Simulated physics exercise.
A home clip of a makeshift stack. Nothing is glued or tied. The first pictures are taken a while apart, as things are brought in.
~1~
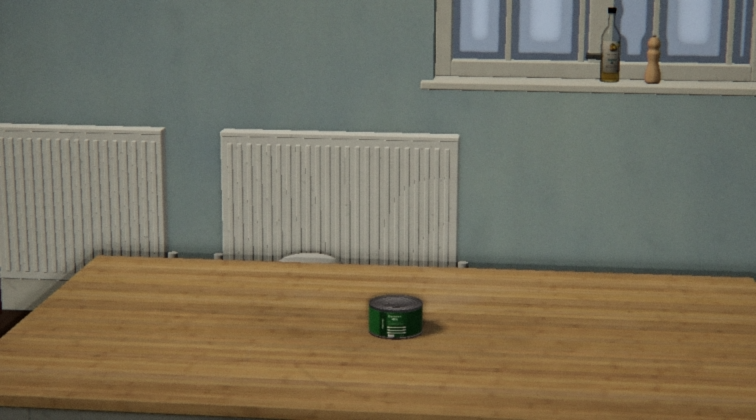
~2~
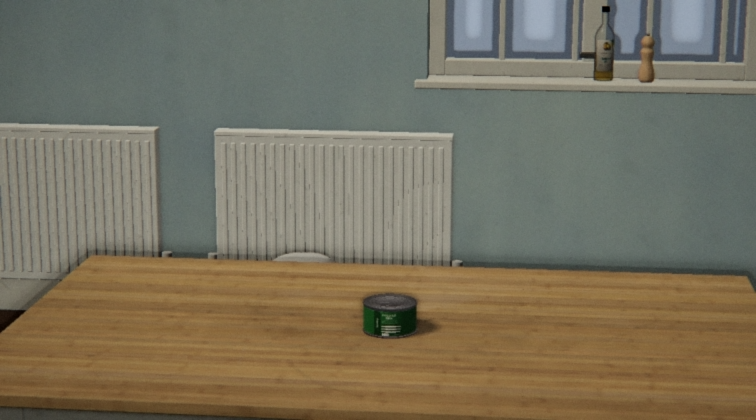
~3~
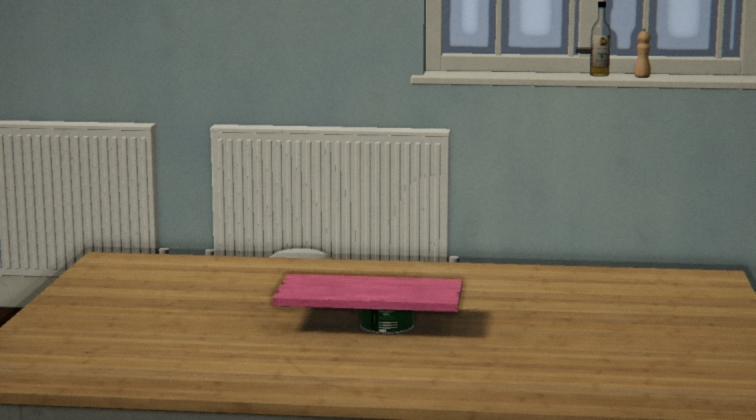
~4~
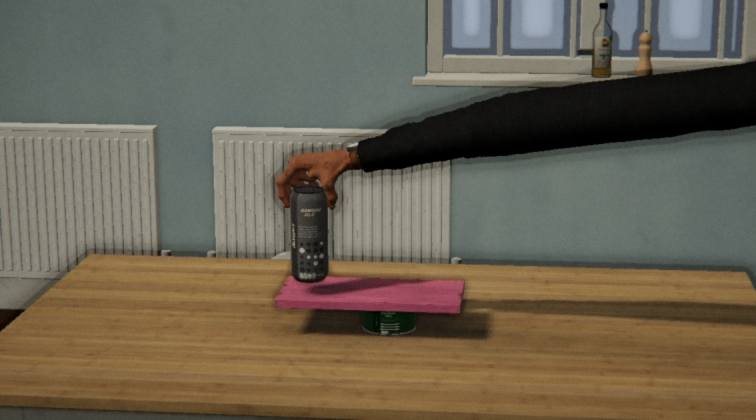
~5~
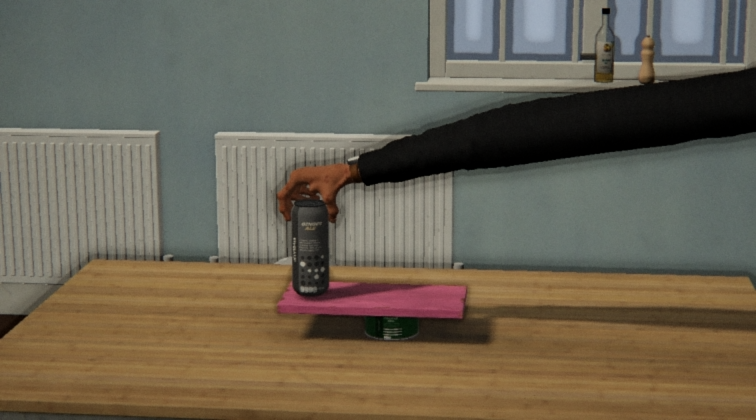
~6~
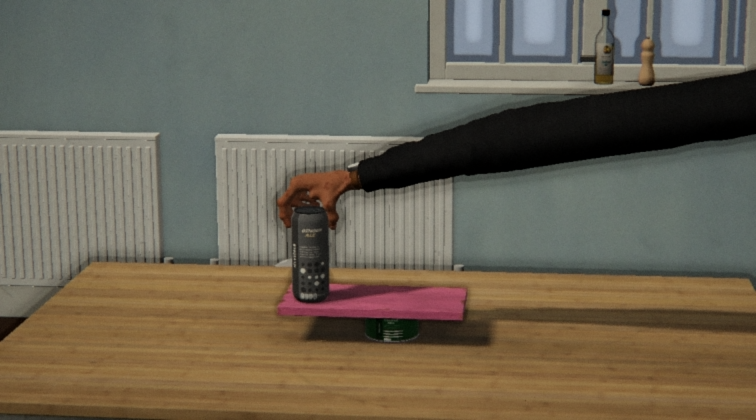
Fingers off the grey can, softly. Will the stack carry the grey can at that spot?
In the end the stack comes apart.
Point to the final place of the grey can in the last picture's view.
Near (229, 321).
Then, 0.50 s after the last picture, grey can now fallen; pink board tipped 22° from how it was.
Then, 0.70 s after the last picture, pink board tipped 20° from how it was.
At rest, fallen, grey can; the other 2 in place. Seen from the same camera at the end, grey can near (229, 321). The stack gives way.
